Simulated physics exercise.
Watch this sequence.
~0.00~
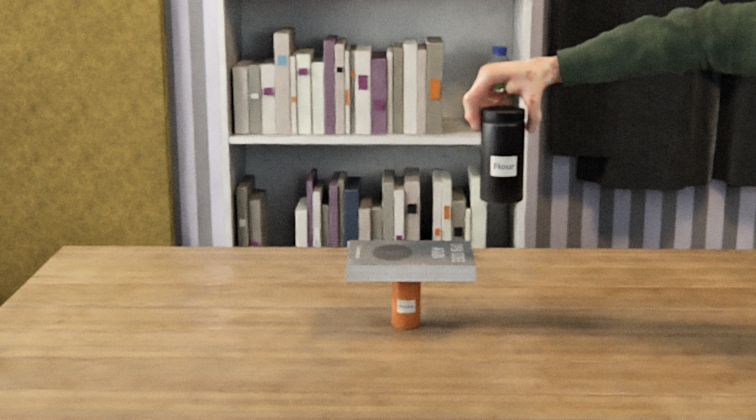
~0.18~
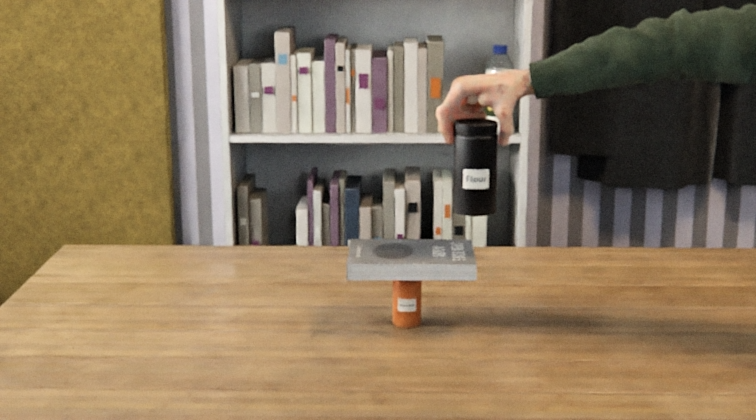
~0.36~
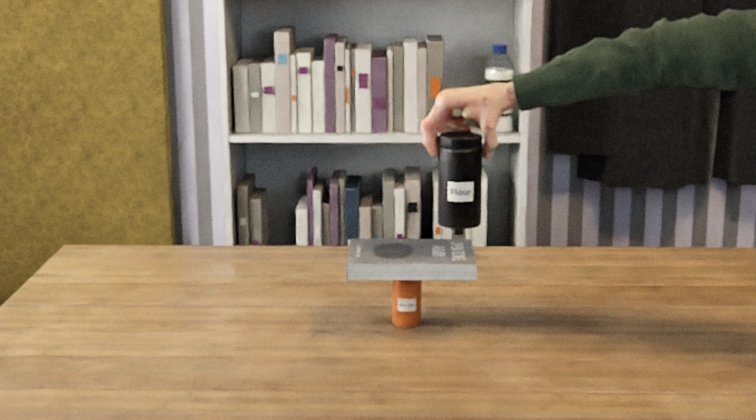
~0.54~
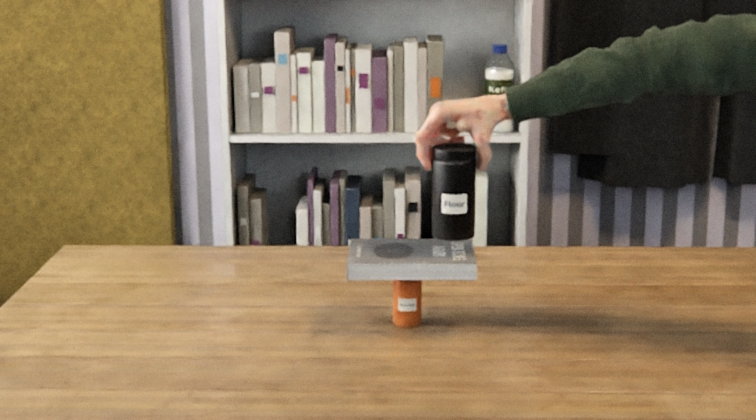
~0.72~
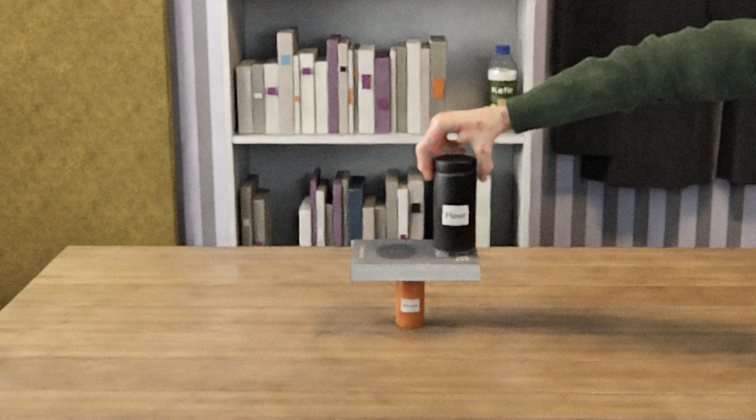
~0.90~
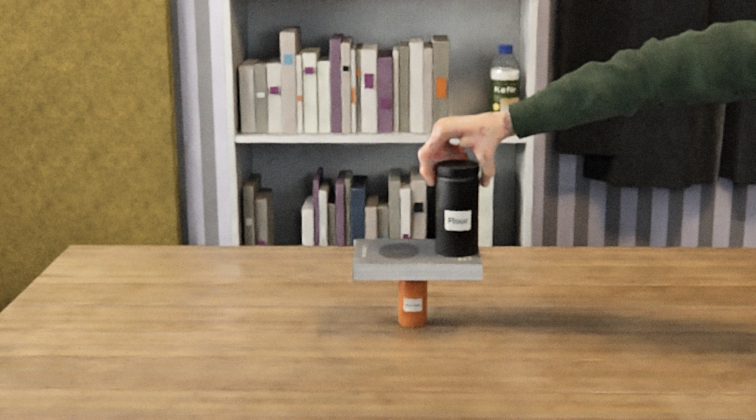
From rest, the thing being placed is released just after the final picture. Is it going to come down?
It will not stay intact.
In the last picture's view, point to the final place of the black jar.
Somewhere around (539, 296) in the last picture.
After 1.30 s, black jar now fallen; grey book turned 60° from how it was put.
After 1.80 s, grey book upside down.
In the end (3.5 s), fallen, grey book and black jar; orange shaker unmoved. At the end, from the last picture's camera, black jar near (539, 296). The stack loses its balance.
